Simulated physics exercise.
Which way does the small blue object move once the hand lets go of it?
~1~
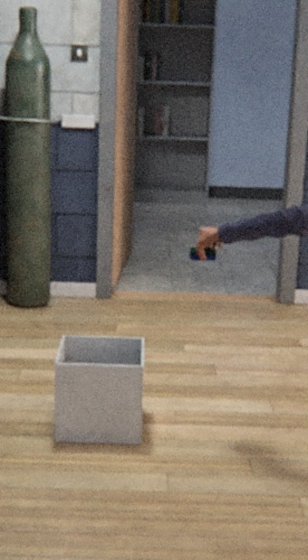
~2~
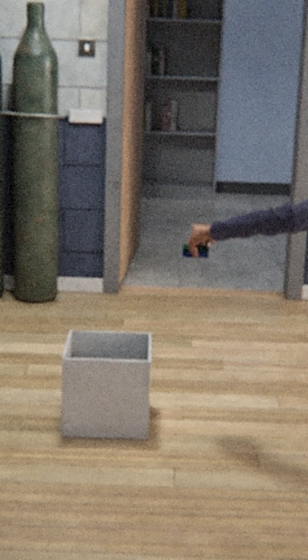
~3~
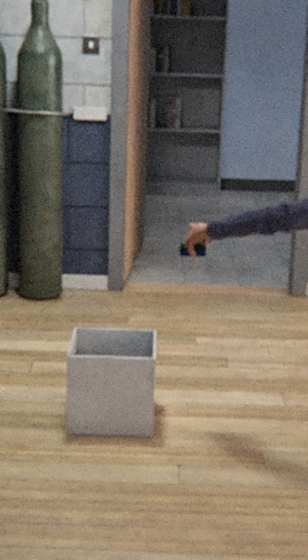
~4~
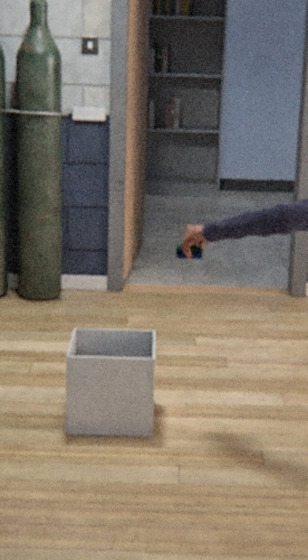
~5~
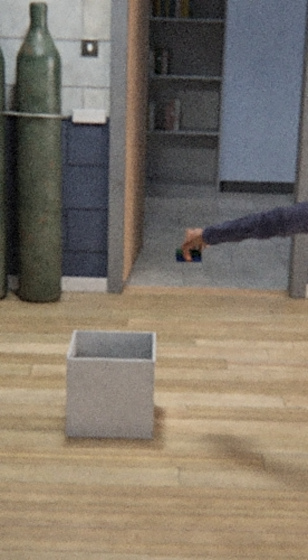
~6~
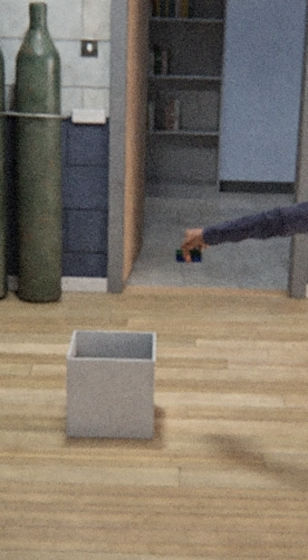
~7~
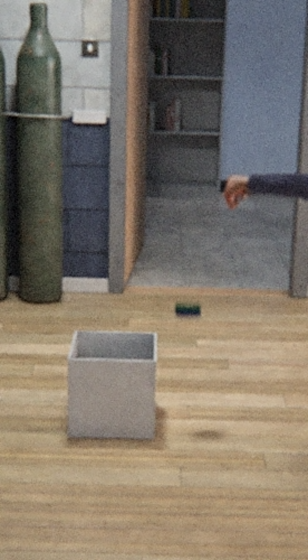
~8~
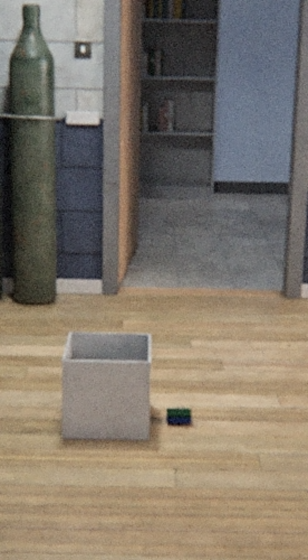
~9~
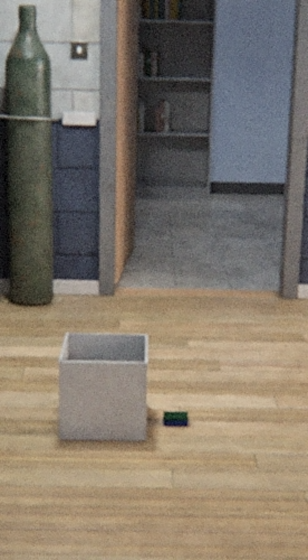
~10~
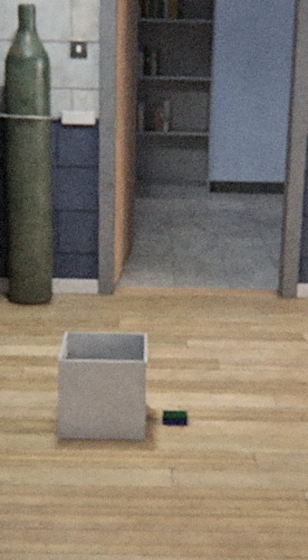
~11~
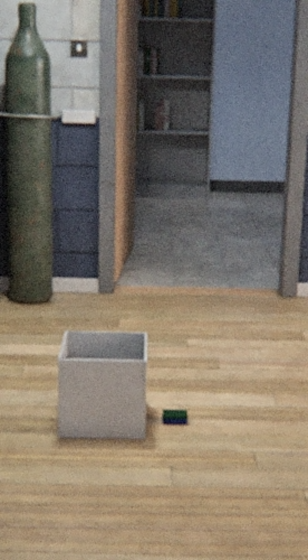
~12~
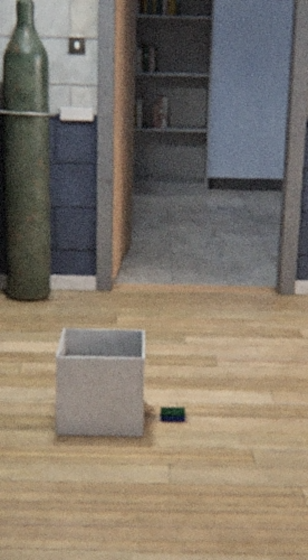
It moves down, ending on the wooden floor just to the right of the grey container.
